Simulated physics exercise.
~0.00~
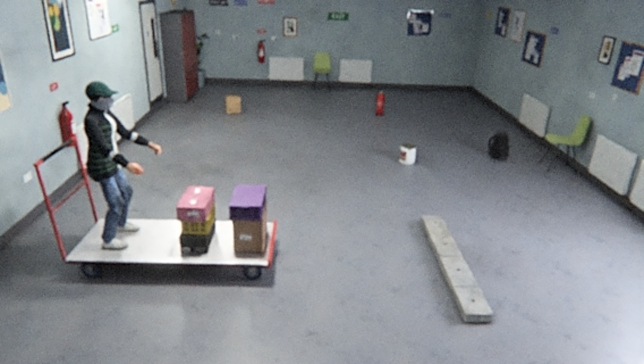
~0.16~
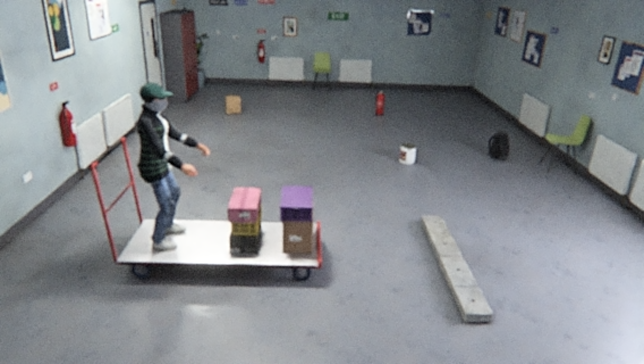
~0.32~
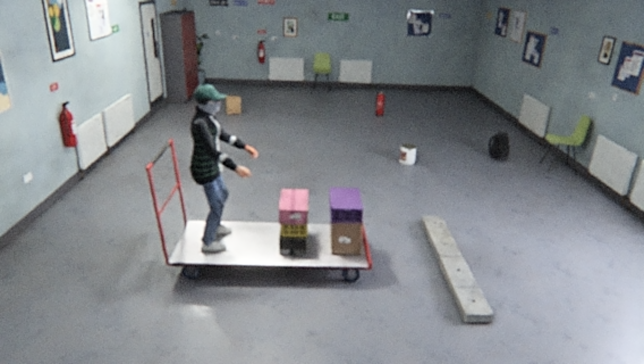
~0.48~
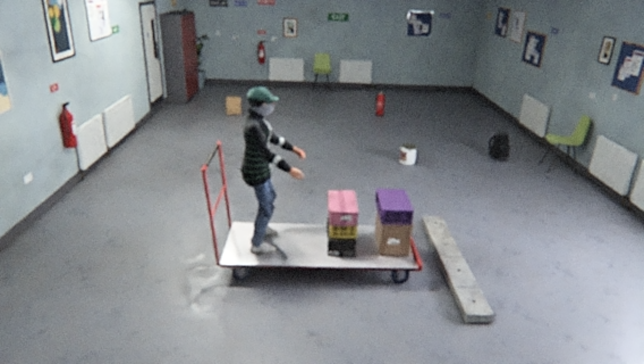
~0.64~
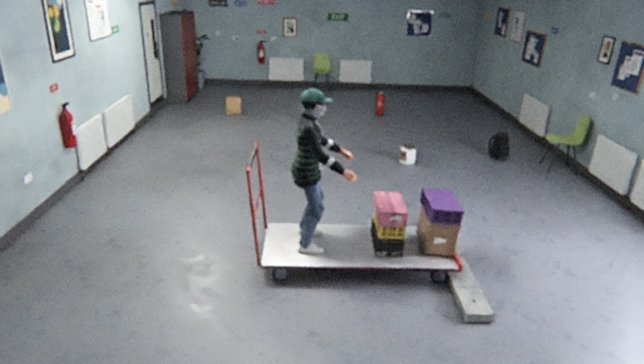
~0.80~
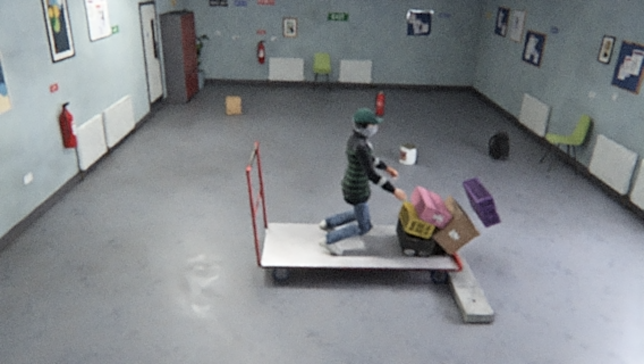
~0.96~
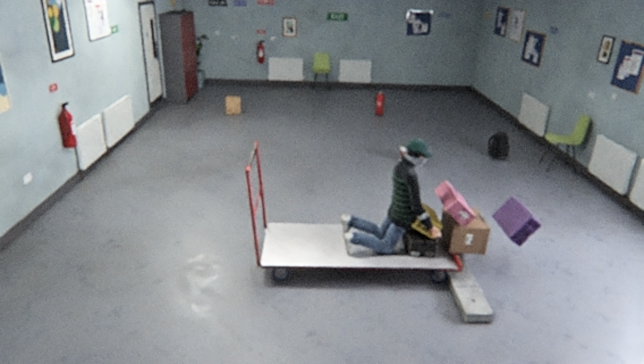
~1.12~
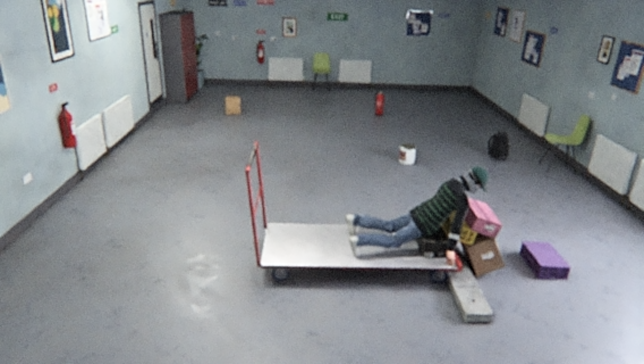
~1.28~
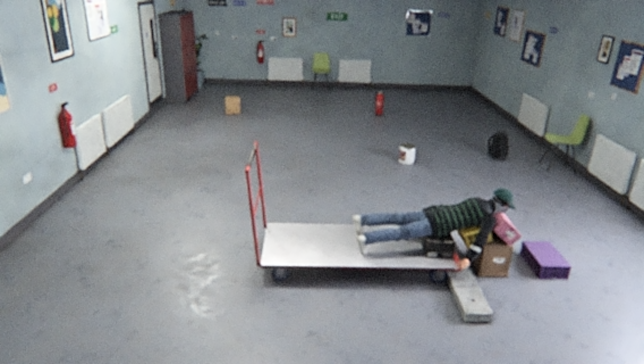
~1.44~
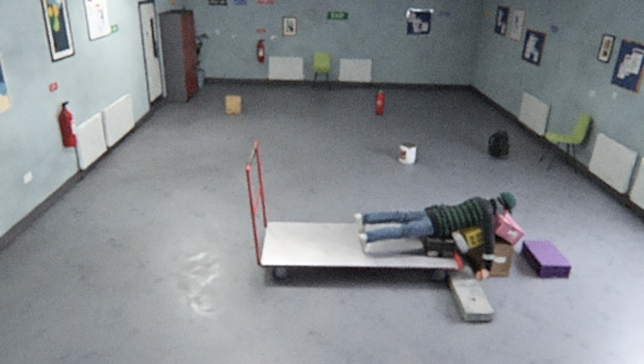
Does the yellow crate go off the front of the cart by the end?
Yes, the yellow crate goes off the front. It ends just past the front edge, close to the fallen rider and the brown box.
